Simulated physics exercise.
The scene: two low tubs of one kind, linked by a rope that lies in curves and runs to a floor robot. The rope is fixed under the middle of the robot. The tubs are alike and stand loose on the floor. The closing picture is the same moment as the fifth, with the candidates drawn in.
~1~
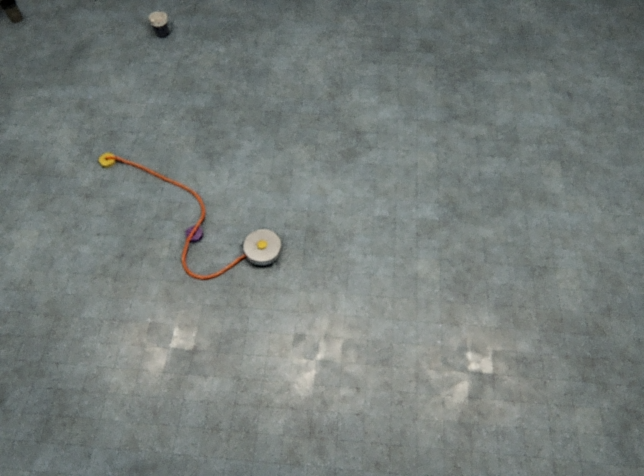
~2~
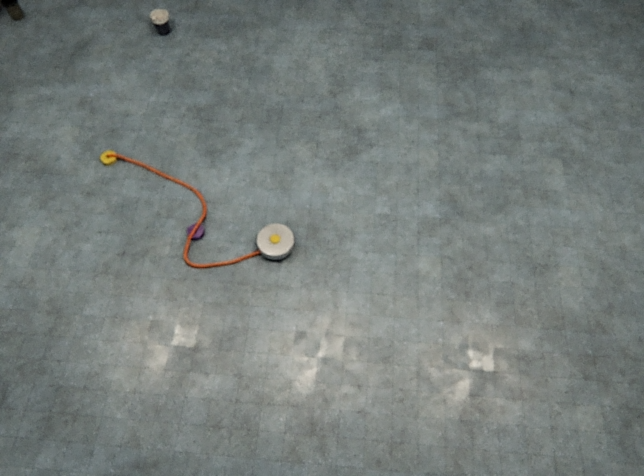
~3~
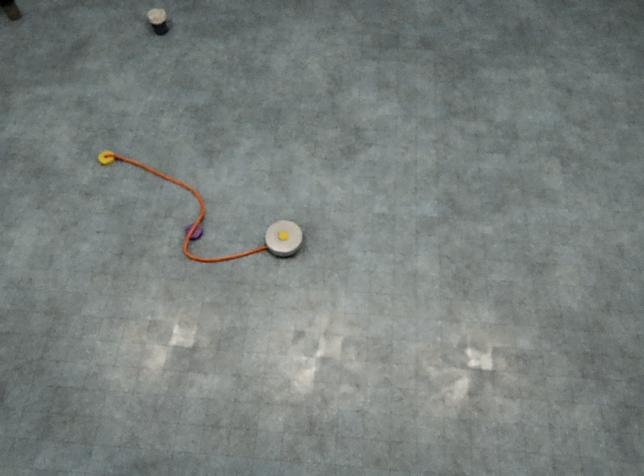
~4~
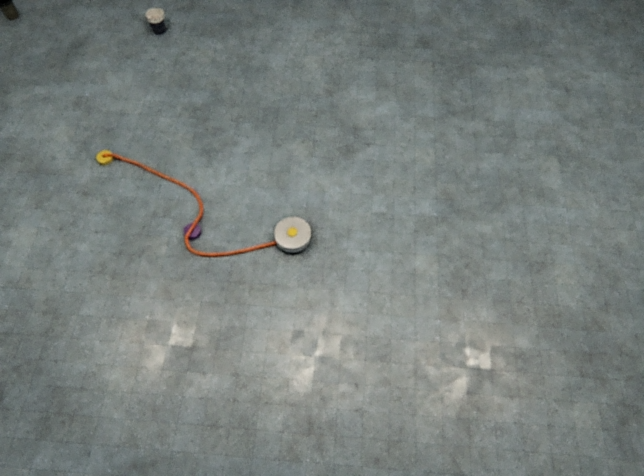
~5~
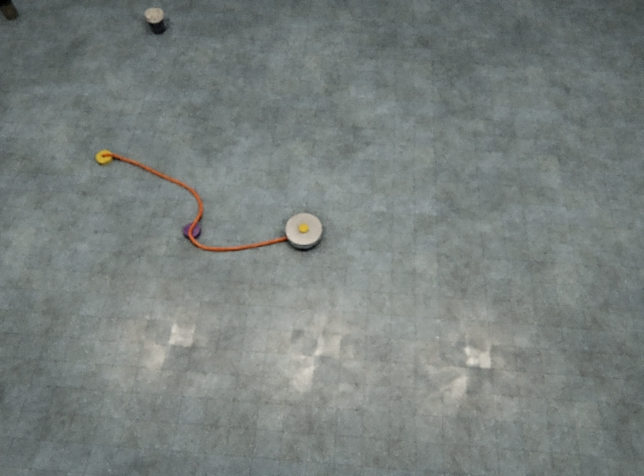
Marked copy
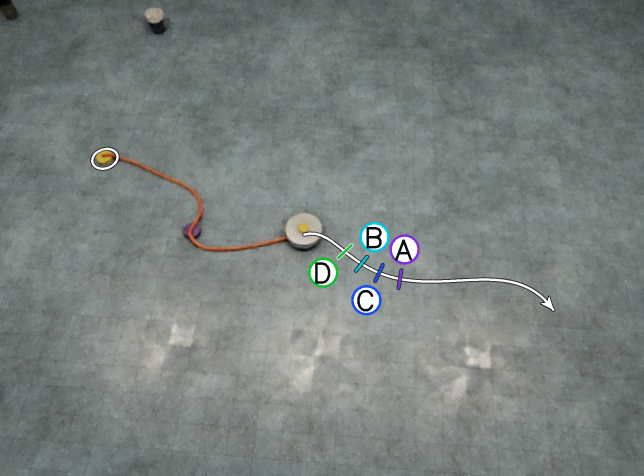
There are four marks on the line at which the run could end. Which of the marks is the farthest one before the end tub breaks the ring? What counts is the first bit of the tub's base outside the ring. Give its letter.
Up to mark D.
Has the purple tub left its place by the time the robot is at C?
Yes.
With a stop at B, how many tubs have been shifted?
Two.
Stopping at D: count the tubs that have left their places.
One.
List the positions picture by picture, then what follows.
The first picture shows purple tub (194, 233); robot (263, 248); yellow tub (107, 160).
The second picture shows robot (276, 242); yellow tub (109, 158).
The third picture shows robot (284, 239); yellow tub (106, 158).
The fourth picture shows robot (293, 235); yellow tub (105, 157).
The fifth picture shows robot (304, 231); yellow tub (104, 157); purple tub (192, 230).
On the marked copy, A at (400, 279); B at (362, 264); C at (379, 273); D at (345, 252); the ring at (105, 159); the route from (304, 235) via (423, 281) to (553, 310).
With D. Early on, robot (320, 232); yellow tub (104, 157); purple tub (193, 231).
Further on, robot (334, 240); yellow tub (104, 157); purple tub (208, 230).
At the end, robot (345, 249); yellow tub (104, 157); purple tub (221, 227); the ringed tub at the far end is still in its ring.
As for the rest, A drags the last tub to (142, 176); B drags the last tub to (113, 162); C drags the last tub to (126, 169).
